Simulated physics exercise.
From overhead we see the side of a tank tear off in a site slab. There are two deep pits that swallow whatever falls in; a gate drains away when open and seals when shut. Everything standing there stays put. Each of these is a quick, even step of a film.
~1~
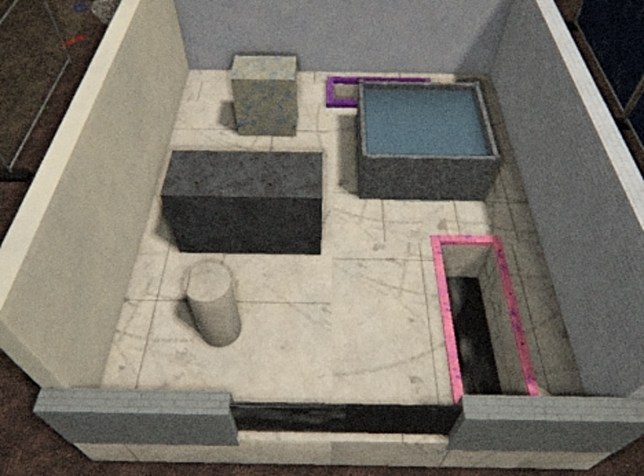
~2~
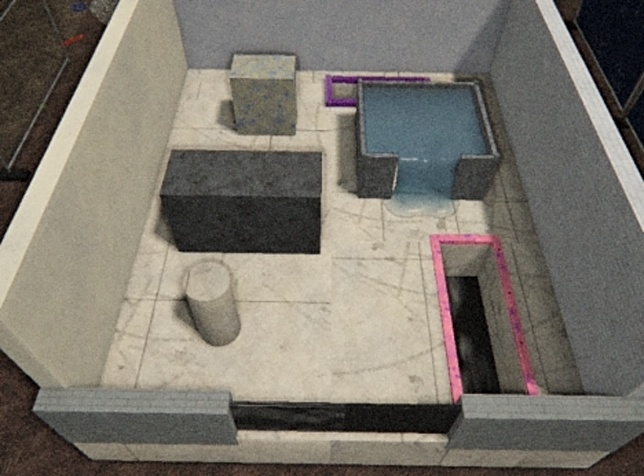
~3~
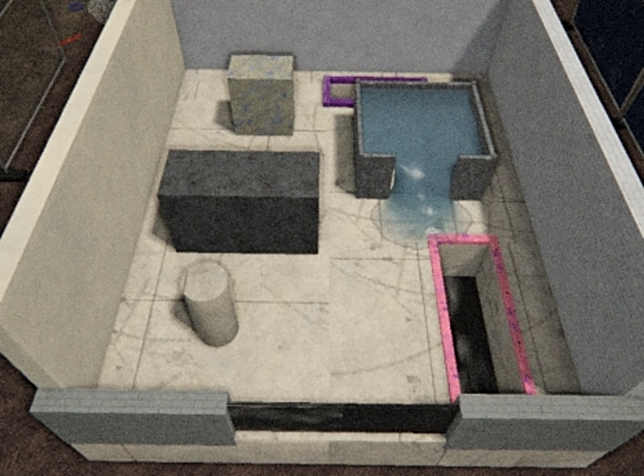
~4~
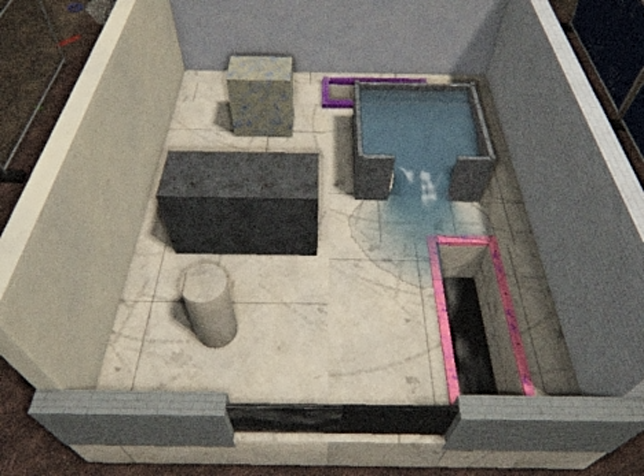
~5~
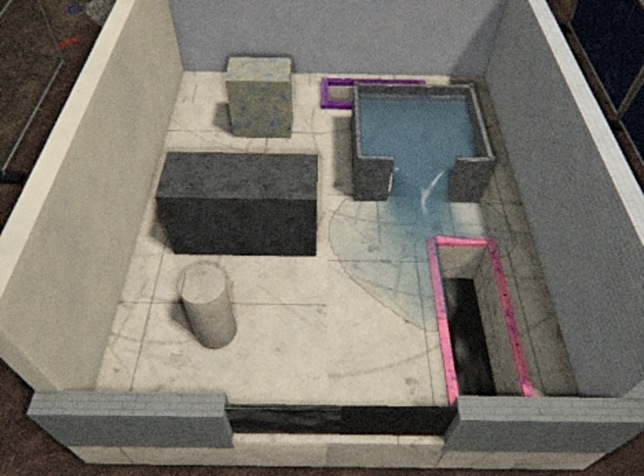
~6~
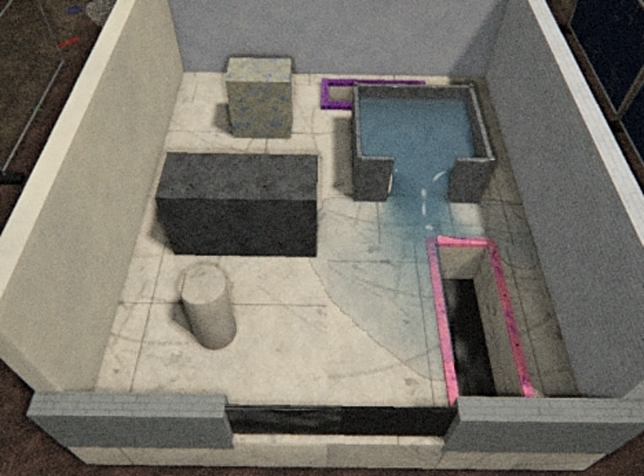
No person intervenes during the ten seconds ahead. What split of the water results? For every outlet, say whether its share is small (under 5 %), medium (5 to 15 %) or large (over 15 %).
Result - gate: Small; pink pit: Large; purple pit: Small.
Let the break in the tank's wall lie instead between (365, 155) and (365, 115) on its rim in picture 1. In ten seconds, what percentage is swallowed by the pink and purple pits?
Pink 8 %, purple 4 %.
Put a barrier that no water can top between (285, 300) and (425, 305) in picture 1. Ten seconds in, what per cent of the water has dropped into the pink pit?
Roughly 50 per cent ends up in the pink pit.
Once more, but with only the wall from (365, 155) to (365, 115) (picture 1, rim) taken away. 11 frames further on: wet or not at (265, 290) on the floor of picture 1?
There: Dry.
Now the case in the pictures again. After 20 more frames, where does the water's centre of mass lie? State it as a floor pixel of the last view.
My guess is about (361, 251).
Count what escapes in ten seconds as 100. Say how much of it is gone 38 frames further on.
Close to 85 out of every hundred.
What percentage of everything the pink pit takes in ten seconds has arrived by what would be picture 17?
My estimate: Close to 45 per cent.
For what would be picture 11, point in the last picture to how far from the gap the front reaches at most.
Somewhere about (282, 420).
A moment on, water covers 30 % of the floor; the gate 0 %, the pink pit 11 %, the purple pit 0 %.
Next, water covers 40 % of the floor; the gate 0 %, the pink pit 18 %, the purple pit 0 %.
Then, water covers 45 % of the floor; the gate 0 %, the pink pit 26 %, the purple pit 0 %.
Later, water covers 60 % of the floor; the gate 0 %, the pink pit 34 %, the purple pit 0 %.
In the end, water covers 85 % of the floor; the gate 0 %, the pink pit 40 %, the purple pit 0 %.
